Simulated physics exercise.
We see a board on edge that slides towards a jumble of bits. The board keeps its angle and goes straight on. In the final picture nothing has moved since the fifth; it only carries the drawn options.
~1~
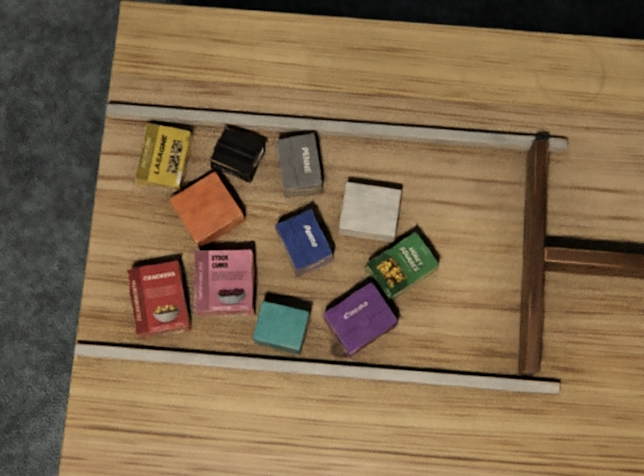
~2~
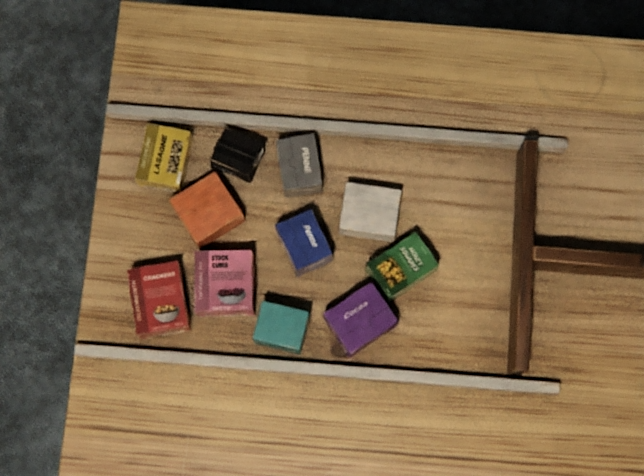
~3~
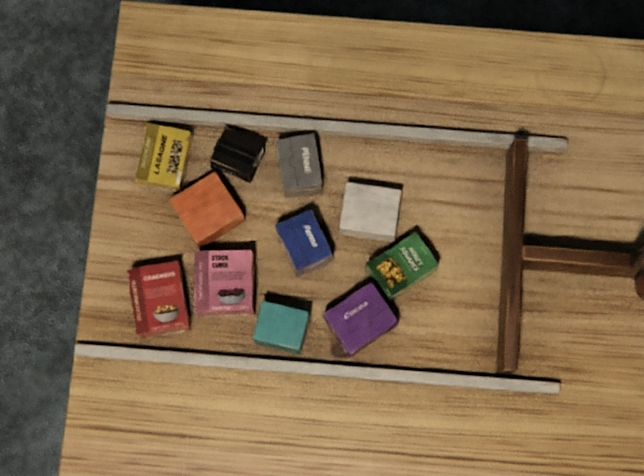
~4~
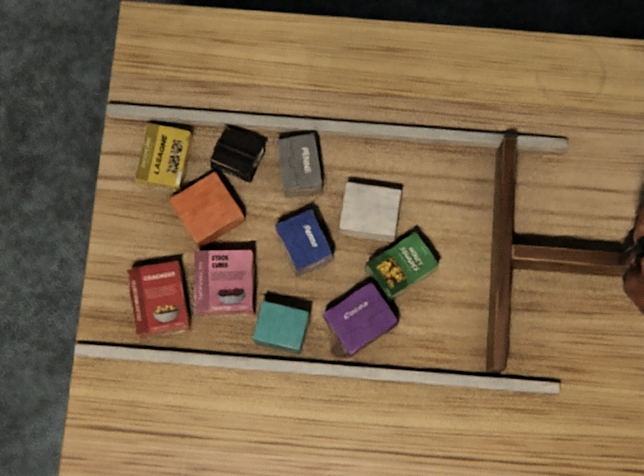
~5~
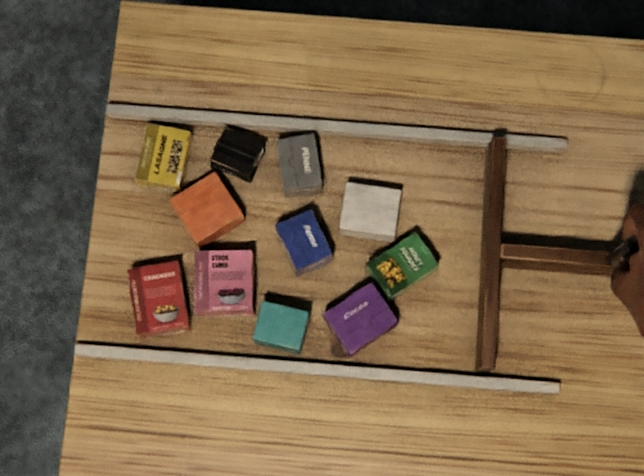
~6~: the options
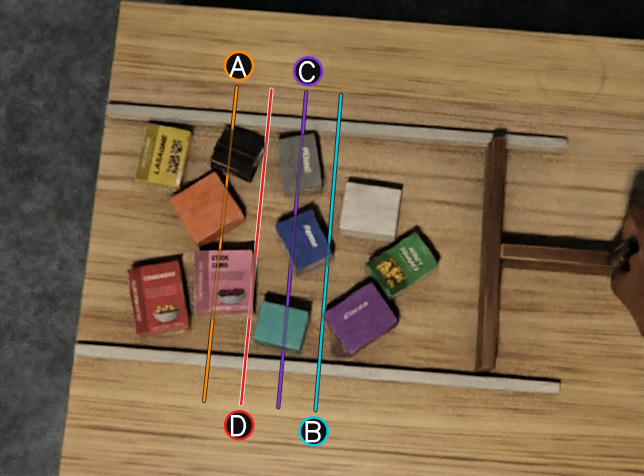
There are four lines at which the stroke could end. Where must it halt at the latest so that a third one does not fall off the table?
It can go as far as A.
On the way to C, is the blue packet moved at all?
By then, yes.
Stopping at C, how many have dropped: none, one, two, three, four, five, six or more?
In all, none.
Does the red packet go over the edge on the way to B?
By then, no.
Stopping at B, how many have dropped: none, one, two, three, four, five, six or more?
By then, none.
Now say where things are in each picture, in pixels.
The first frame shows yellow packet (164, 159); white block (370, 212); purple packet (360, 320).
The second frame shows board (527, 252); green packet (402, 268).
The third frame shows board (516, 252); grey packet (299, 166).
The fourth frame shows board (505, 251); red packet (159, 300).
The fifth frame shows board (494, 250); black box (238, 155); pink packet (225, 283); yellow packet (164, 159).
On the copy, A at (221, 239); B at (329, 247); C at (293, 245); D at (257, 242).
On A. First, board (395, 242); purple packet (333, 330); white block (352, 201).
Then, board (296, 234); red packet (104, 290); yellow packet (135, 148).
Finally, board (223, 228); red packet over the edge; yellow packet over the edge; two fallen.
By contrast, B is within the limit but short; C is within the limit but short; D is within the limit but short.
